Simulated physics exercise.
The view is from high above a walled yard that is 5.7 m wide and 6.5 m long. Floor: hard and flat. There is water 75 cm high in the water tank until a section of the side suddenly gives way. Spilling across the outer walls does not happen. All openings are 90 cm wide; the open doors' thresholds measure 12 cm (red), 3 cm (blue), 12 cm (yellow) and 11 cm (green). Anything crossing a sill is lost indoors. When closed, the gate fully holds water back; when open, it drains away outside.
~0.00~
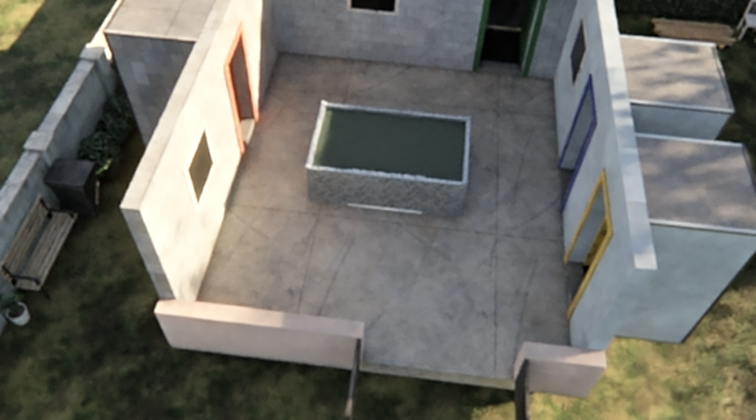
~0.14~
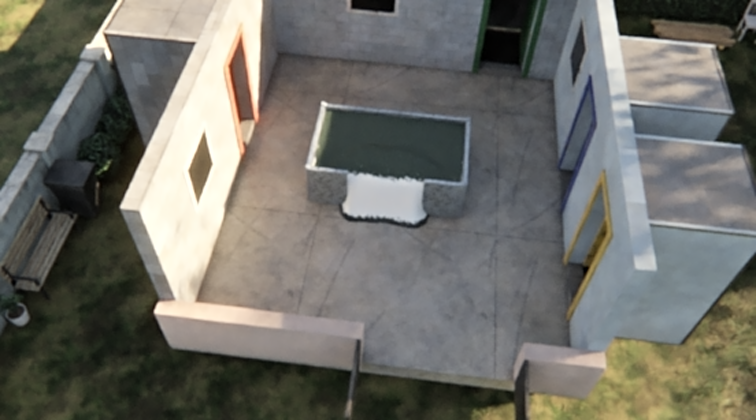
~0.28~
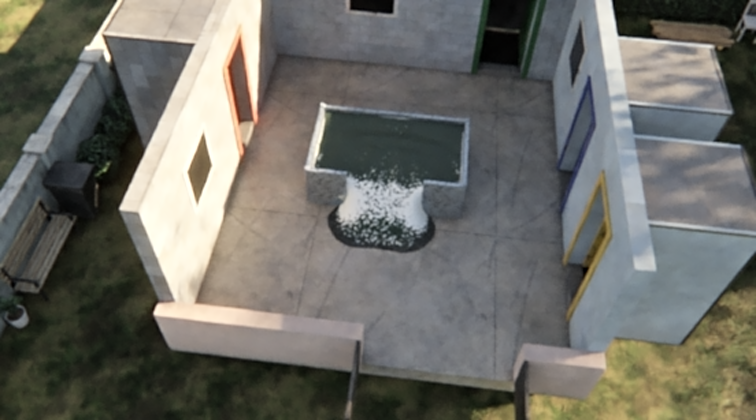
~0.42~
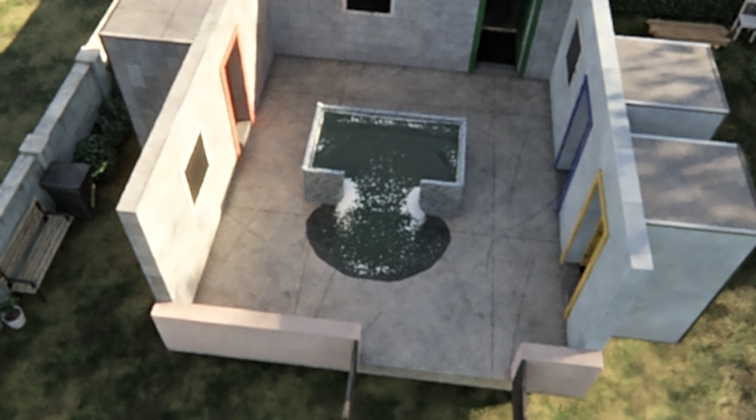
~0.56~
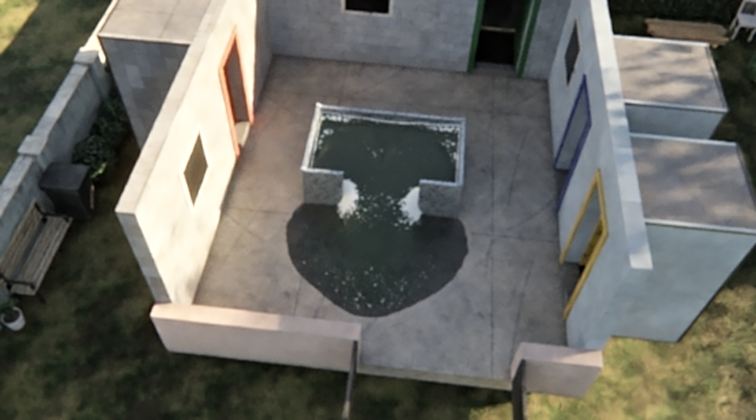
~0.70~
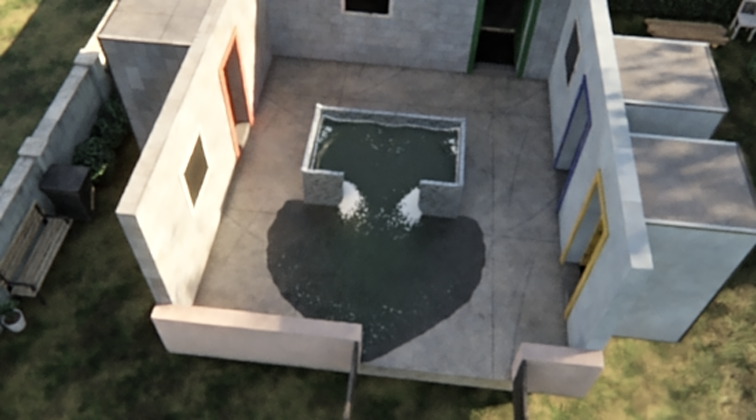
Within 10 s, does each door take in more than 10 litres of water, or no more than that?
My prediction: Red door: The inflow ends up lower than the cap. Blue door: The inflow ends up lower than the cap. Yellow door: The inflow ends up lower than the cap. Green door: The inflow ends up lower than the cap.
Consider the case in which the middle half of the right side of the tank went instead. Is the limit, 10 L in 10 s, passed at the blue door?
Then blue exceeds it.
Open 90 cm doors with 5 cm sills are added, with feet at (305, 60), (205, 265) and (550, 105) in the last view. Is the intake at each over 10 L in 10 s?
Door 1: Higher; door 2: Higher; door 3: Lower.
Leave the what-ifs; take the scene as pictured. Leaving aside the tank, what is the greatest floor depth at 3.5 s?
Around 23 centimetres deep.
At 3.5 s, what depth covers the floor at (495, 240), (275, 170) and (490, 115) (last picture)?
Reading - approx. 0 / 4 / 0 cm.
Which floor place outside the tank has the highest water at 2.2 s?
That would be near pixel (186, 329).
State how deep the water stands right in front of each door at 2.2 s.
You'd see red at 0 cm, blue at 0 cm, yellow at 2 cm and green at 0 cm.
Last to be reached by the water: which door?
Answer: The green door.
After 1.4 s water covers 30 % of the floor and is deepest (36 cm) near (384, 215); red door not reached, blue door not reached, yellow door not reached, green door not reached.
After 2.2 s water covers 35 % of the floor and is deepest (42 cm) near (186, 329); red door not reached, blue door not reached, yellow door 2 cm at the sill, 0 L in, green door not reached.
After 3.5 s water covers 50 % of the floor and is deepest (23 cm) near (257, 337); red door 4 cm at the sill, 0 L in, blue door not reached, yellow door 5 cm at the sill, 0 L in, green door not reached.
After 6.0 s water covers 70 % of the floor and is deepest (14 cm) near (280, 66); red door 3 cm at the sill, 0 L in, blue door 2 cm at the sill, 0 L in, yellow door 3 cm at the sill, 0 L in, green door not reached.
After 10.0 s water covers 95 % of the floor and is deepest (9 cm) near (544, 84); red door 4 cm at the sill, 0 L in, blue door 1 cm at the sill, 0 L in, yellow door 3 cm at the sill, 0 L in, green door 2 cm at the sill, 0 L in.
